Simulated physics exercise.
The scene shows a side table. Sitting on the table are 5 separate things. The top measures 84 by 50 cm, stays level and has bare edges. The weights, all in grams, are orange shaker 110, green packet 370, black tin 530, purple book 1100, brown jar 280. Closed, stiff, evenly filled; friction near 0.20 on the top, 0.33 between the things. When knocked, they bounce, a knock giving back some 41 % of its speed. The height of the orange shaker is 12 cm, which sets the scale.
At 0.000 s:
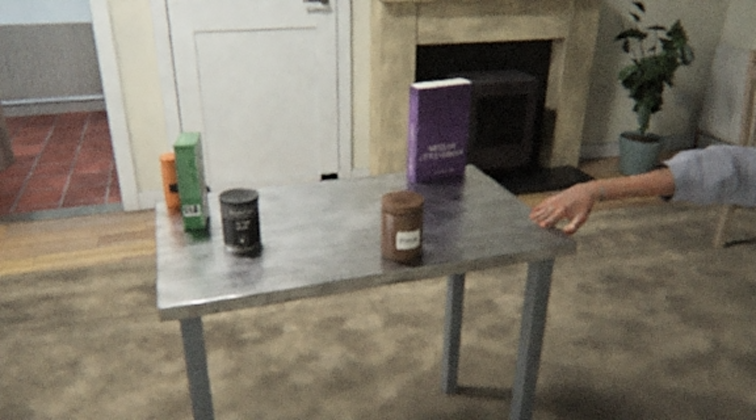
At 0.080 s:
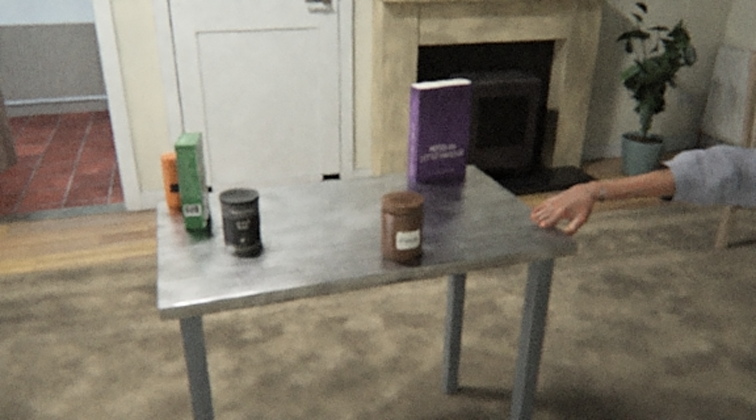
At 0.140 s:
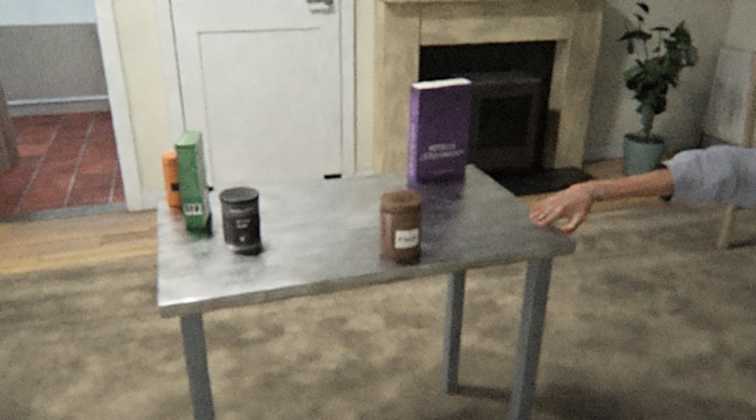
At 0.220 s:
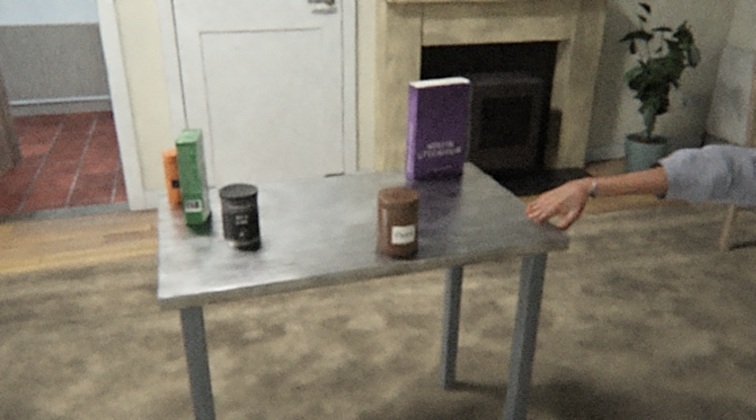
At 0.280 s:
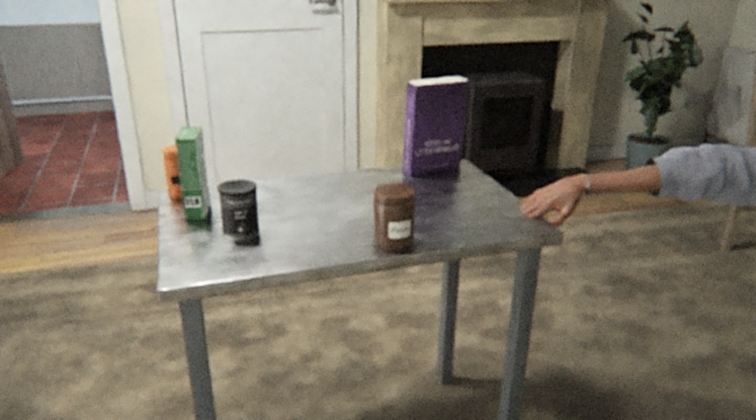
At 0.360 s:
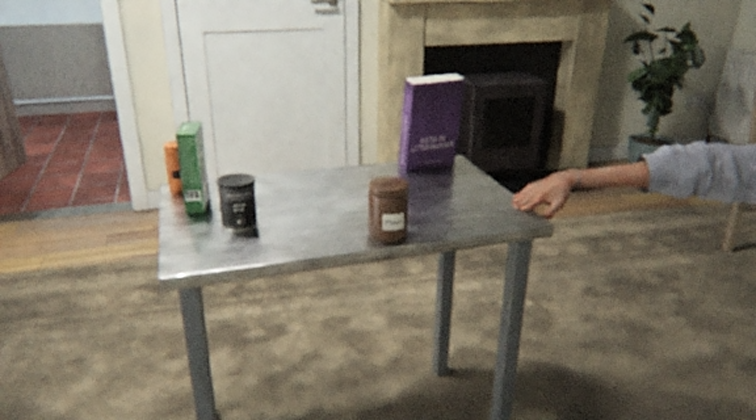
In a living room, a hand at the right edge pushes a side table leftward, tilting the purple book.
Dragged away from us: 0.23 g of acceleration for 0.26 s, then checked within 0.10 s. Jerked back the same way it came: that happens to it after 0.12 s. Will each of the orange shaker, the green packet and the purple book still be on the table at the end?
Orange shaker: No, green packet: Yes, purple book: No.
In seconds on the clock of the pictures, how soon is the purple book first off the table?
I'd say around the 0.6 s mark.
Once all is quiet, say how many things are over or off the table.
Count: 2.
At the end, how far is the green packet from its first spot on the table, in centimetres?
Some 2 cm.
Around 0.76 s, table 5 cm from its start; orange shaker and purple book now off the table; green packet shifted 4 cm near (193, 165); black tin shifted 6 cm.
Around 1.06 s, green packet shifted 2 cm near (195, 176); brown jar shifted 3 cm; black tin shifted 3 cm.
Finally (1.6 s), off the table, orange shaker and purple book; the other 3 still in place (within 5 cm). In the last view, green packet near (195, 176).
